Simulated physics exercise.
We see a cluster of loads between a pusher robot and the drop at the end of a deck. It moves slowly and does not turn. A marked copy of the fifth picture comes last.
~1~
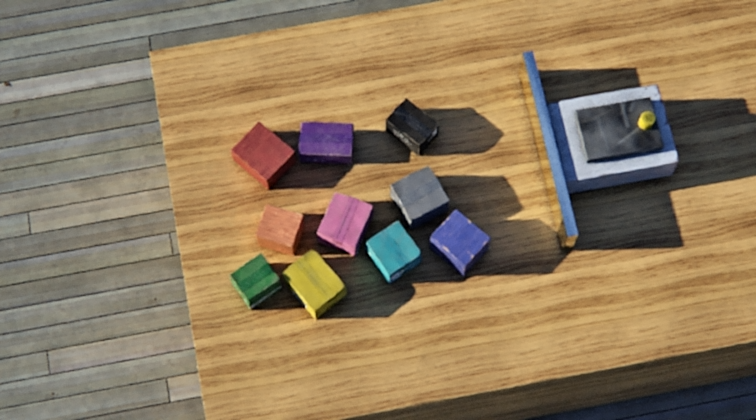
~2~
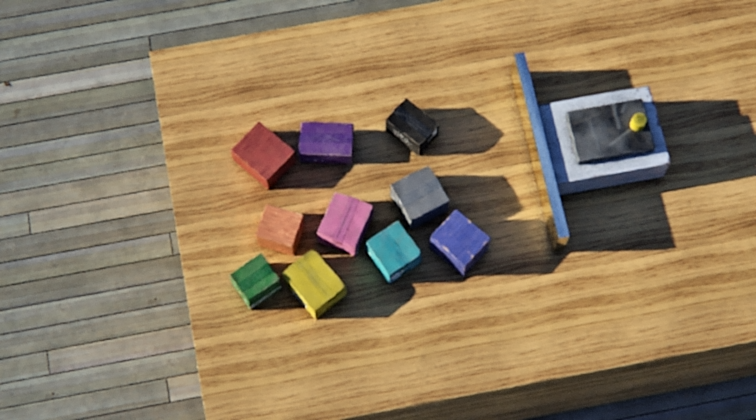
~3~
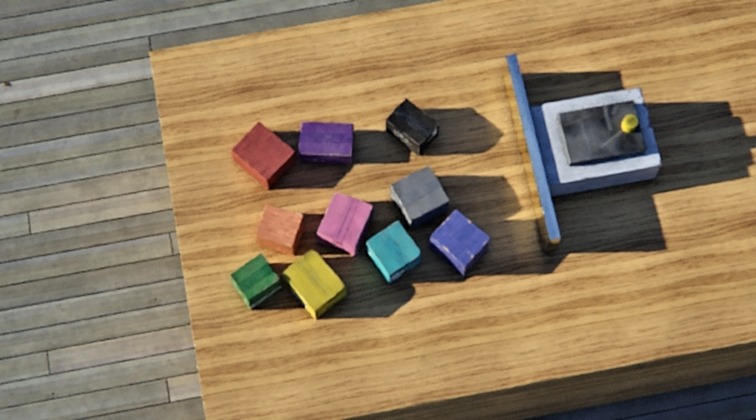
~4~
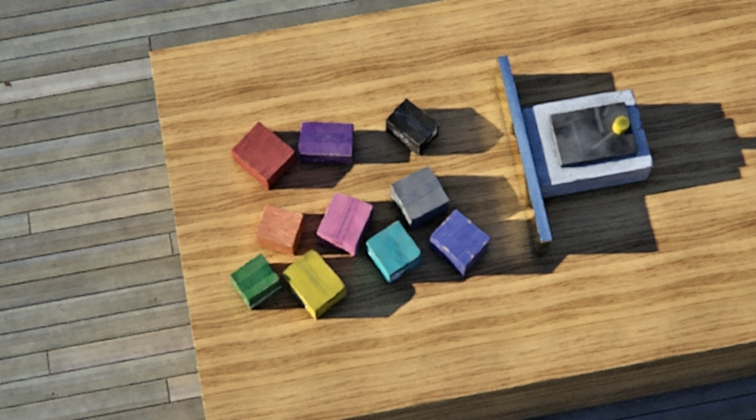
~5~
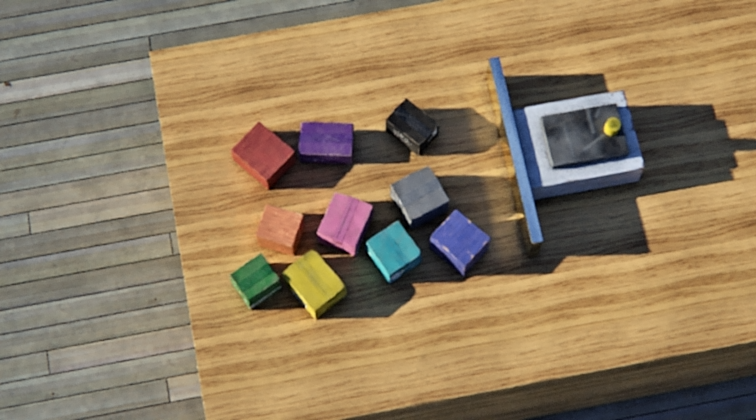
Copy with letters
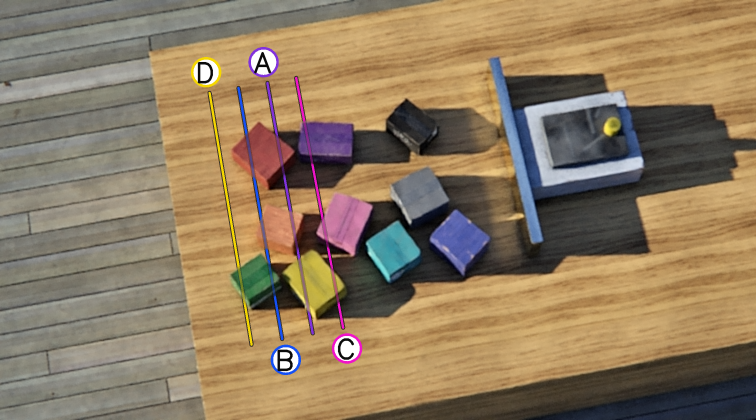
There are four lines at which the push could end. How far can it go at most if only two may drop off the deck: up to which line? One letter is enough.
At A, and not beyond.
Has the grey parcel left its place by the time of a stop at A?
Yes.
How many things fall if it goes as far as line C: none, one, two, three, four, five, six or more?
The count is none.
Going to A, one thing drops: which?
It is the green box.
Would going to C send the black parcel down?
By then, no.
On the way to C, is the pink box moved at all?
Yes.
On the marked copy, A at (289, 205); B at (260, 210); C at (319, 199); D at (230, 215).
Taking A. A third of the way, robot (498, 151); black parcel (397, 127); turquoise parcel (386, 254).
Two thirds of the way, robot (417, 165); green box (223, 288); orange crate (238, 232).
When it is over, robot (356, 176); green box over the edge; orange crate (182, 242); one fallen.
As for the rest, B drops four; C is within the limit but short; D drops seven.
